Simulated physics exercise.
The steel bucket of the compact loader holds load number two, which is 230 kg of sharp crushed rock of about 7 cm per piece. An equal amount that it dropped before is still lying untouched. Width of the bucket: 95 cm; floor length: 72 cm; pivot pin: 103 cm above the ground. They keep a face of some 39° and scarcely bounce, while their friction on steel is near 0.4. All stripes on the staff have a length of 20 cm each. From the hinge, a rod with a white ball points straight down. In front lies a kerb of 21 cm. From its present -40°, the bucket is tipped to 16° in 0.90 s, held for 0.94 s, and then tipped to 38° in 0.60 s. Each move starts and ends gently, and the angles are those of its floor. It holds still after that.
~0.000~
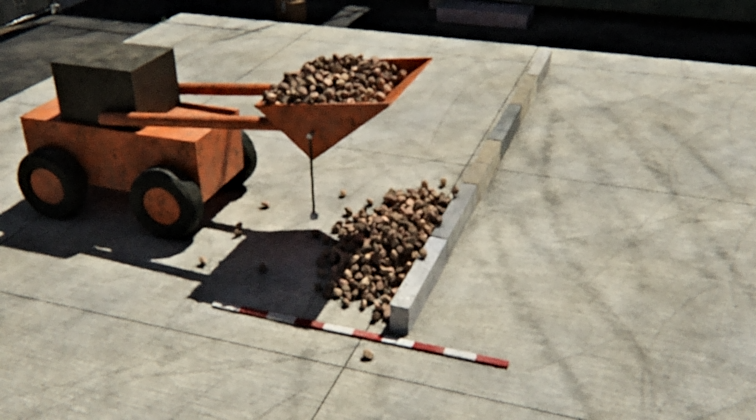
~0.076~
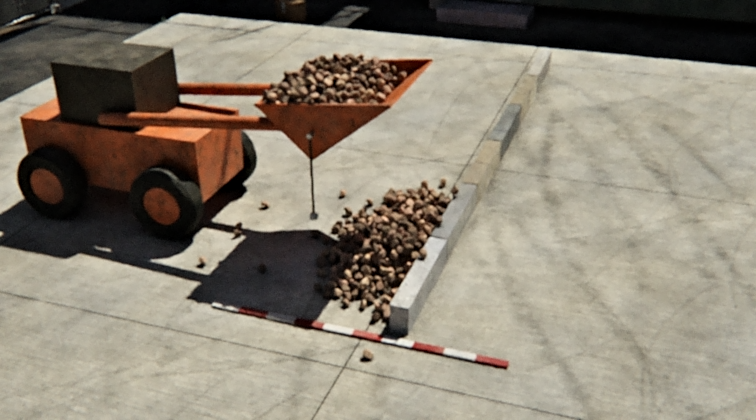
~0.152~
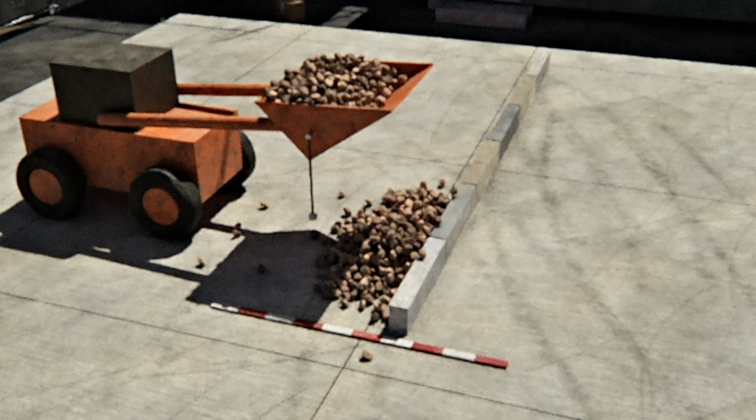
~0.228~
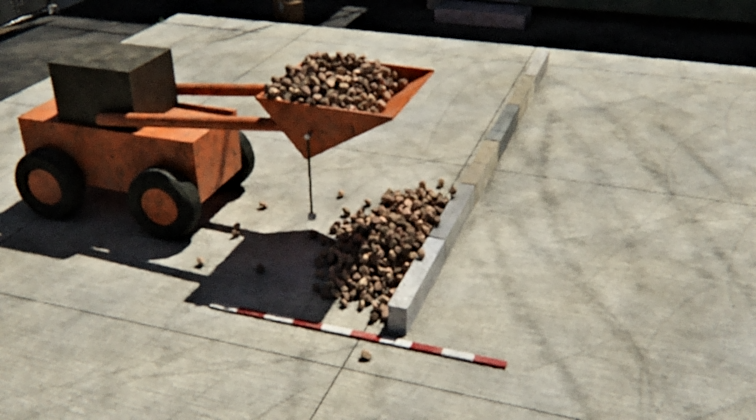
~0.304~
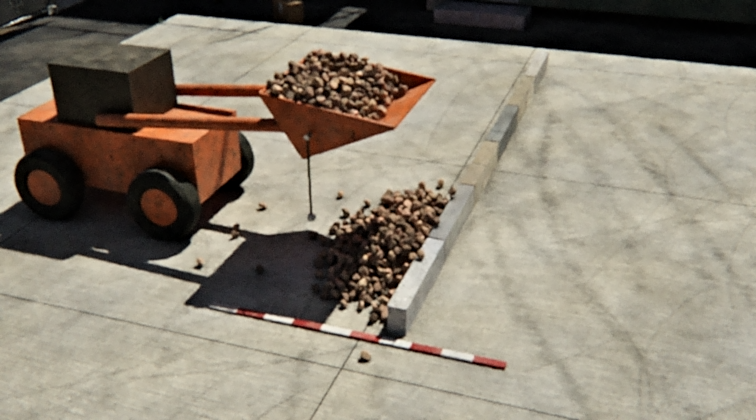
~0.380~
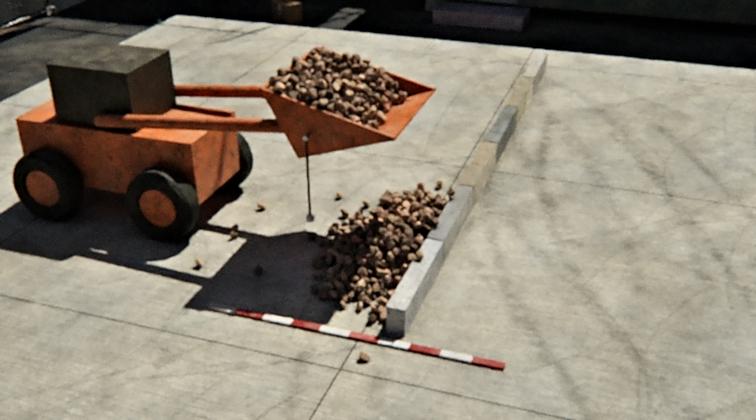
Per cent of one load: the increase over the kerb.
24 percent.
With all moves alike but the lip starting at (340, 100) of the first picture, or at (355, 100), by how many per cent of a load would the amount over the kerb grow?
Near 0 in a hundred, then near 5 in a hundred.
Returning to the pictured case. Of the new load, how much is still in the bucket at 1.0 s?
Near 100 per cent of the load is held.
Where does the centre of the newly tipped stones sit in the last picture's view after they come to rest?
Centre: Approx. (419, 226).
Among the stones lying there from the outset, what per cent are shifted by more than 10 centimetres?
Estimate: 0 %, roughly.
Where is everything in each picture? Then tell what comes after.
In the first frame, the bucket is at -40°, its lip at (390, 105); the top of the load is at (341, 65). The earlier load is highest near (410, 220), 27 cm above ground level, 102 % on this side of the kerb.
In the second frame, the bucket is at -39°, its lip at (390, 106); the top of the load is at (341, 65); the stones move at 0.1 m/s on average.
In the third frame, the bucket is at -36°, its lip at (391, 111); the top of the load is at (339, 64); the stones move at 0.2 m/s on average.
In the fourth frame, the bucket is at -31°, its lip at (393, 119); the top of the load is at (334, 62); the stones move at 0.2 m/s on average.
In the fifth frame, lip at (394, 128), floor tilted -25°, highest stones at (320, 61); the stones move at 0.3 m/s on average.
In the sixth frame, lip at (395, 139), floor tilted -18°, highest stones at (322, 57); the stones move at 0.3 m/s on average.
After 0.7 s the floor is at 8°; in per cent of one load, 100 in the bucket, 102 on this side of the kerb; the foremost stones are at (428, 238).
After 1.0 s the floor is at 16°; in per cent of one load, 98 in the bucket, 103 on this side of the kerb; the foremost stones are at (428, 238).
After 2.9 s the floor is at 38°; in per cent of one load, 7 in the bucket, 177 on this side of the kerb, 18 over the kerb; the foremost stones are at (537, 265).
After 5.3 s the floor is at 38°; in per cent of one load, 0 in the bucket, 177 on this side of the kerb, 24 over the kerb; the foremost stones are at (546, 261). Net gain over the kerb, 24.
